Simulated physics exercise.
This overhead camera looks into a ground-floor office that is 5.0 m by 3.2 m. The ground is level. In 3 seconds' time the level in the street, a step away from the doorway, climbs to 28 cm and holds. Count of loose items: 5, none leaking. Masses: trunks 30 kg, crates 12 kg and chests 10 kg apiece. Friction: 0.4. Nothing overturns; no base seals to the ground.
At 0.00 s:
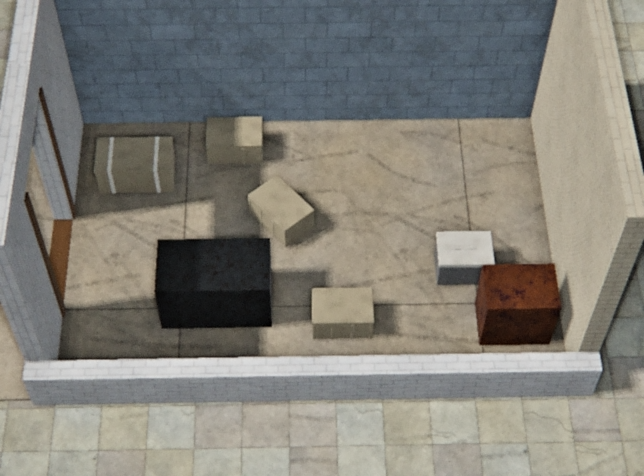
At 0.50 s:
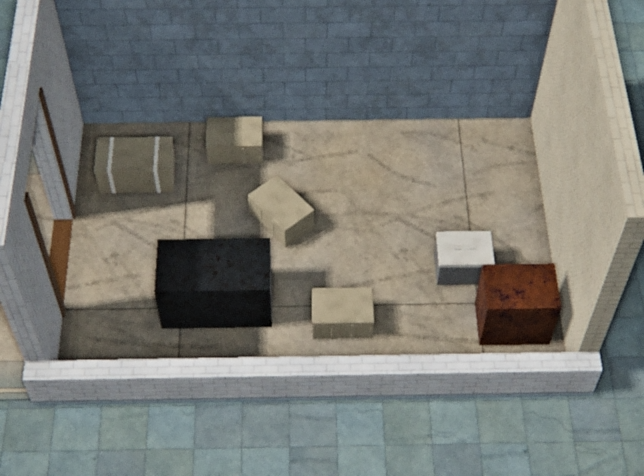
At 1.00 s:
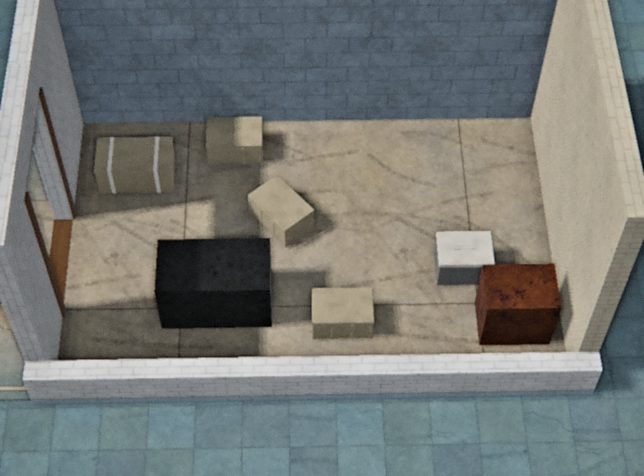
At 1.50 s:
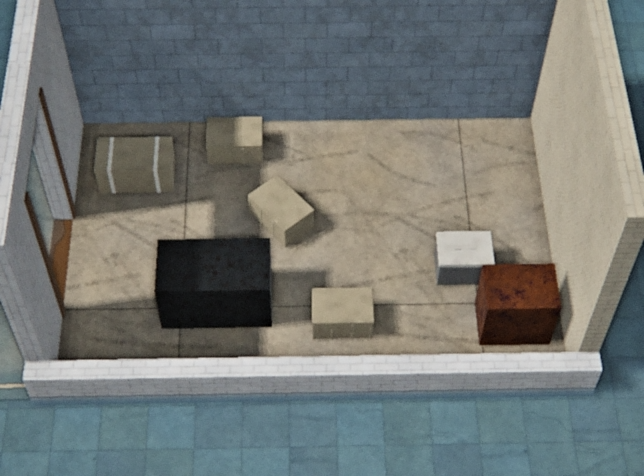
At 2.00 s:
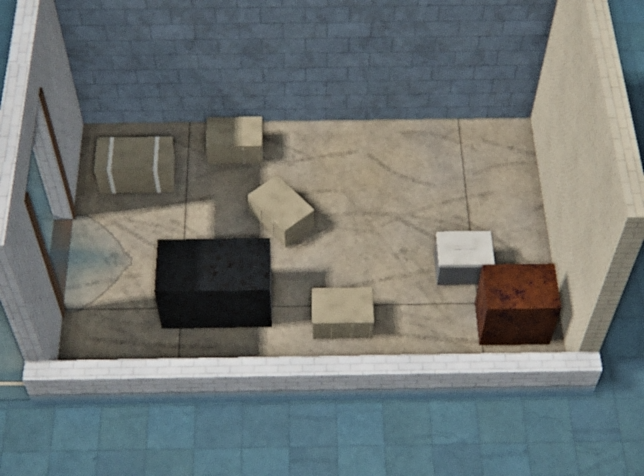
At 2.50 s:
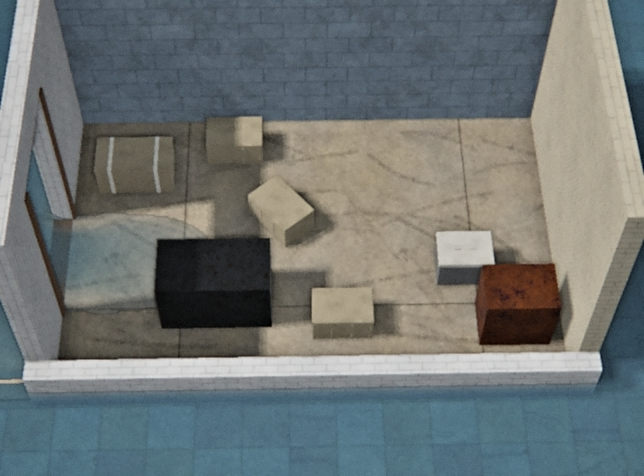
Water covered the paving outside a walled room, turning it blue, then slipped in through the doorway on the left and spread across the floor to the black box, while none of the boxes moved.
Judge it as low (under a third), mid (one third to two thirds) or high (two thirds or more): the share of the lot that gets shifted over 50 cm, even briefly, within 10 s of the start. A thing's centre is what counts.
Mid.
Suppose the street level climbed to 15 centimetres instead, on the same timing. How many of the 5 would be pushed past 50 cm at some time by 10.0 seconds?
The count would be 1.
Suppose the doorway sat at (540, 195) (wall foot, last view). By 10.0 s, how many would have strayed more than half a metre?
Then it comes to 4.
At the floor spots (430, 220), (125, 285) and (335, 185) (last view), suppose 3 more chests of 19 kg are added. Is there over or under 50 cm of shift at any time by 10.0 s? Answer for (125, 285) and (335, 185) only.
So the first ends up within that distance while the second ends up beyond that distance.
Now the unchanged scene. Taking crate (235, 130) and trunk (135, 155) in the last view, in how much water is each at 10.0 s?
Roughly 8 and 6 cm.
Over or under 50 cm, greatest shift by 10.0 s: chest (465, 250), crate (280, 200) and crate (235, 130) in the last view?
In that order: Above the mark, above the mark, below the mark.
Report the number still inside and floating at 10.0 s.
At that time, 3.
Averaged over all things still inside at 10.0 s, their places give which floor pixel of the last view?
They're centred close to (335, 221).
After 3.5 s 0 of 5 are over 50 cm from their spots; 0 afloat.
After 4.5 s 1 of 5 are over 50 cm from their spots; 0 afloat.
After 7.0 s 2 of 5 are over 50 cm from their spots; 2 afloat.
After 10.0 s 3 of 5 are over 50 cm from their spots, and 3 have been at some point; 3 afloat.
